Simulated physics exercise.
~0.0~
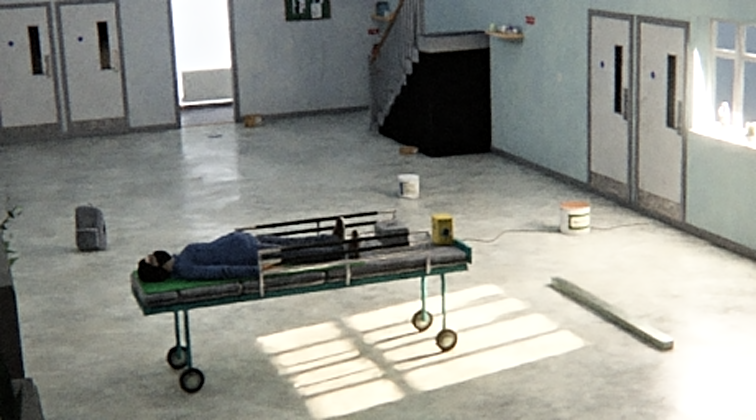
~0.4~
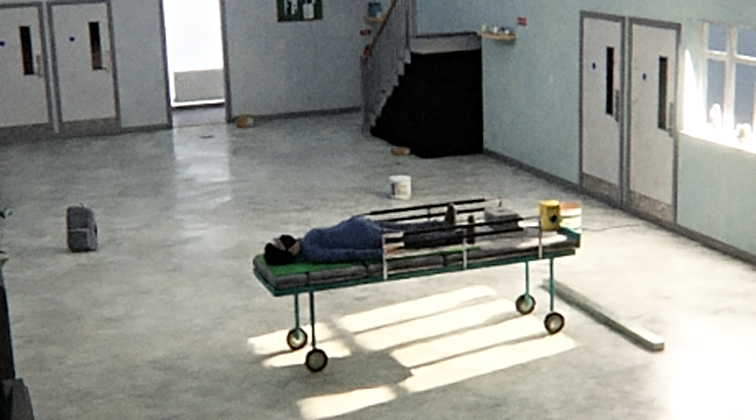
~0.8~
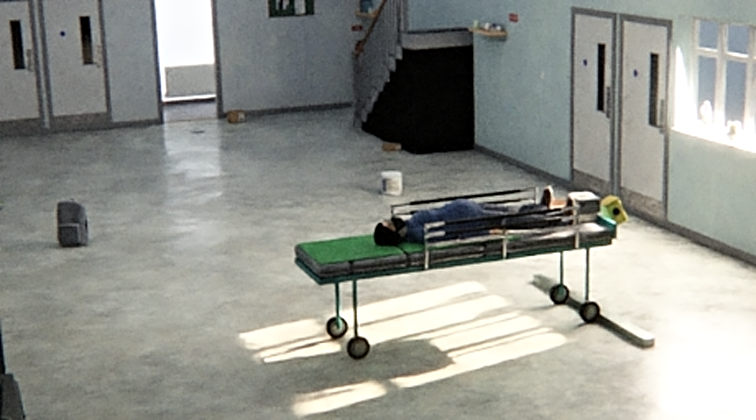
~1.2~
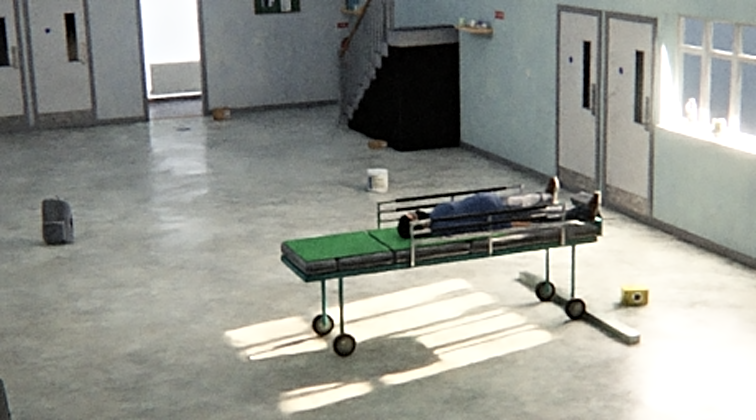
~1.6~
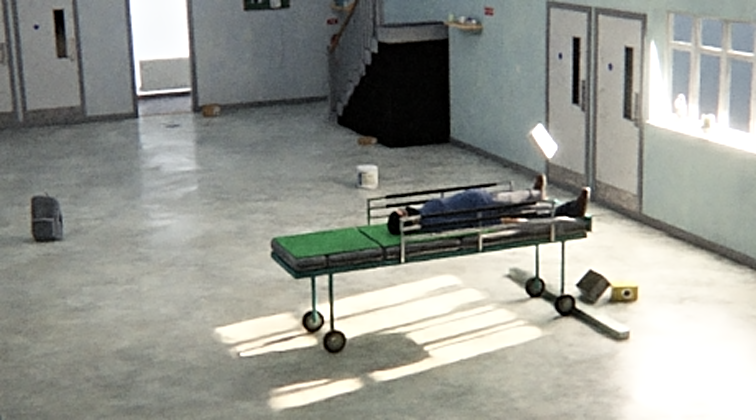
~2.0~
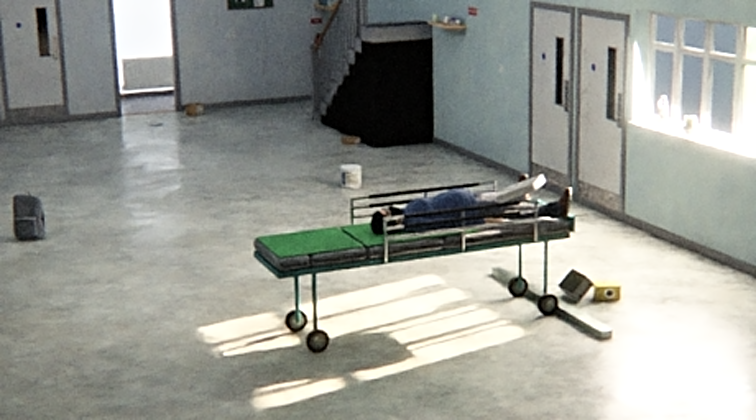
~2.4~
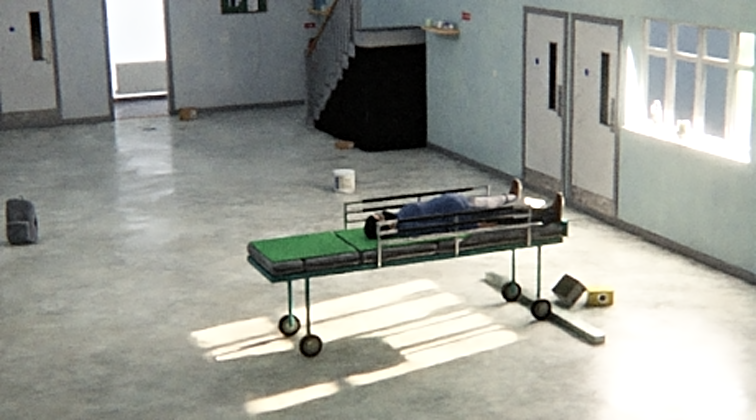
The clip opens on a person in blue lying on a green-topped ward trolley in a pale, sunlit hall, with a grey case, a yellow pump and a white folder near the feet. The trolley rolls right until its leading wheels meet a sill on the floor and it stops. The person slides feet first toward the right end as the pump tips over and falls to the floor. The grey case tumbles off after it, while the white folder flips up above the feet. The folder settles back by the legs, leaving the case and pump beside the sill.
